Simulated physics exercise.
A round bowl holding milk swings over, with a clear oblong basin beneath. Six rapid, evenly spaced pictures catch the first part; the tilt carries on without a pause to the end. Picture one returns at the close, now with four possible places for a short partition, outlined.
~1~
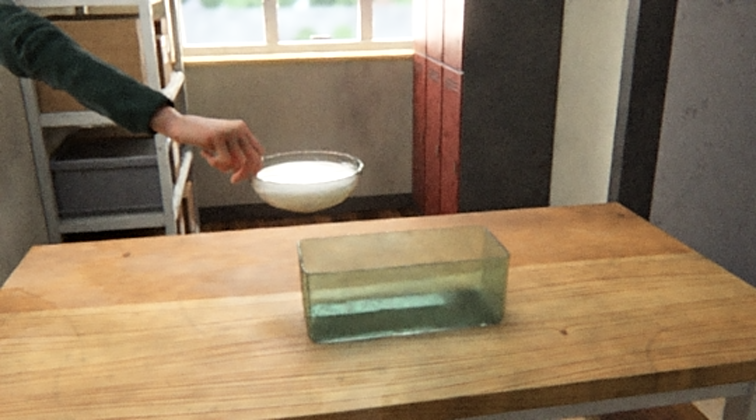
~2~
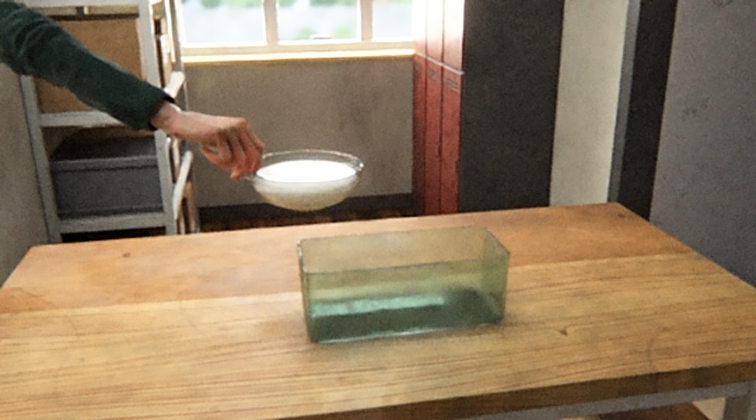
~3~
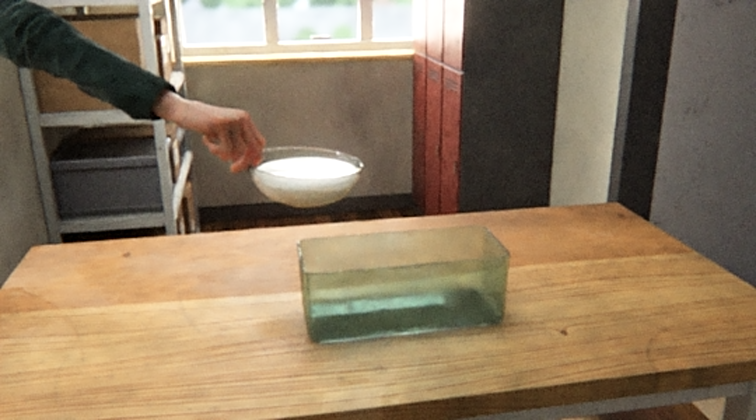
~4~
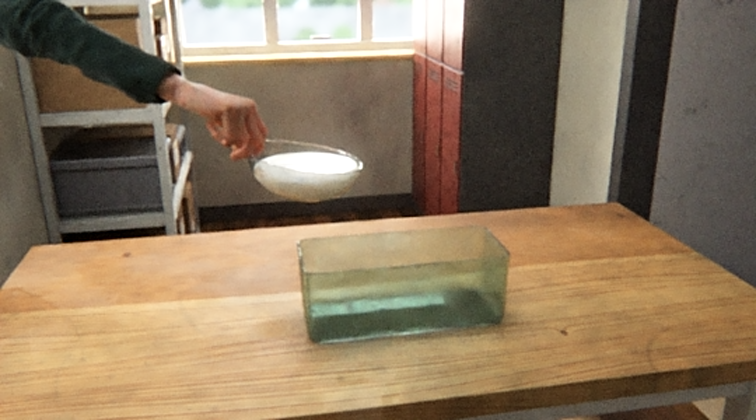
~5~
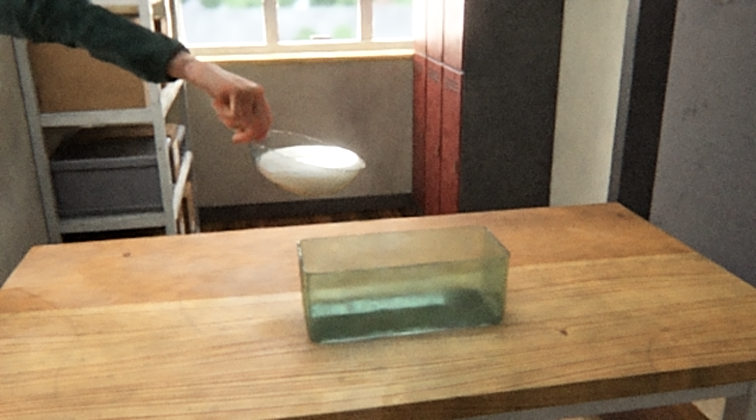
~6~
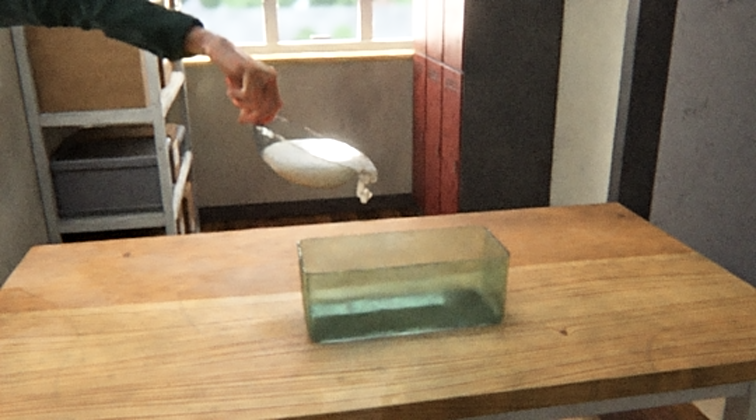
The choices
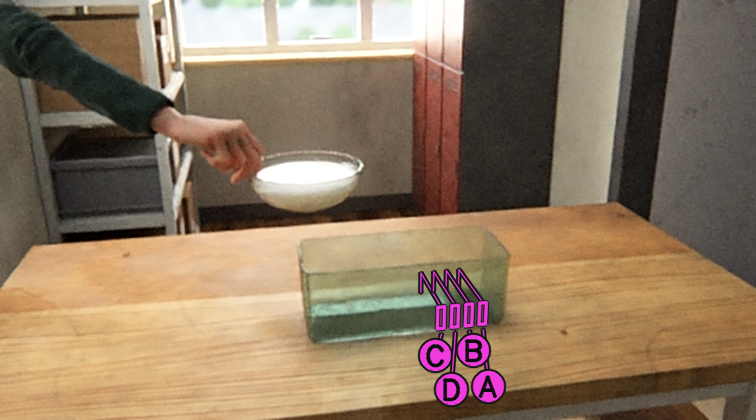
Above a clear basin on a wooden table, a hand tilts a bowl until milk spills over.
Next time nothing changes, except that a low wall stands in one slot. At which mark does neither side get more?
I would pick position C.
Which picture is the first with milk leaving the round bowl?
Picture 5.
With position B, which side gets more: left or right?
The left one.
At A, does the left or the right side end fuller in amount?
The left one.
On the marked copy, A at (483, 329); B at (469, 330); C at (441, 333); D at (455, 332).
With A, about 86 % ends left of the wall and 13 % right of it.
With B, about 92 % ends left of the wall and 7 % right of it.
With C, about 48 % ends left of the wall and 52 % right of it.
With D, about 84 % ends left of the wall and 15 % right of it.
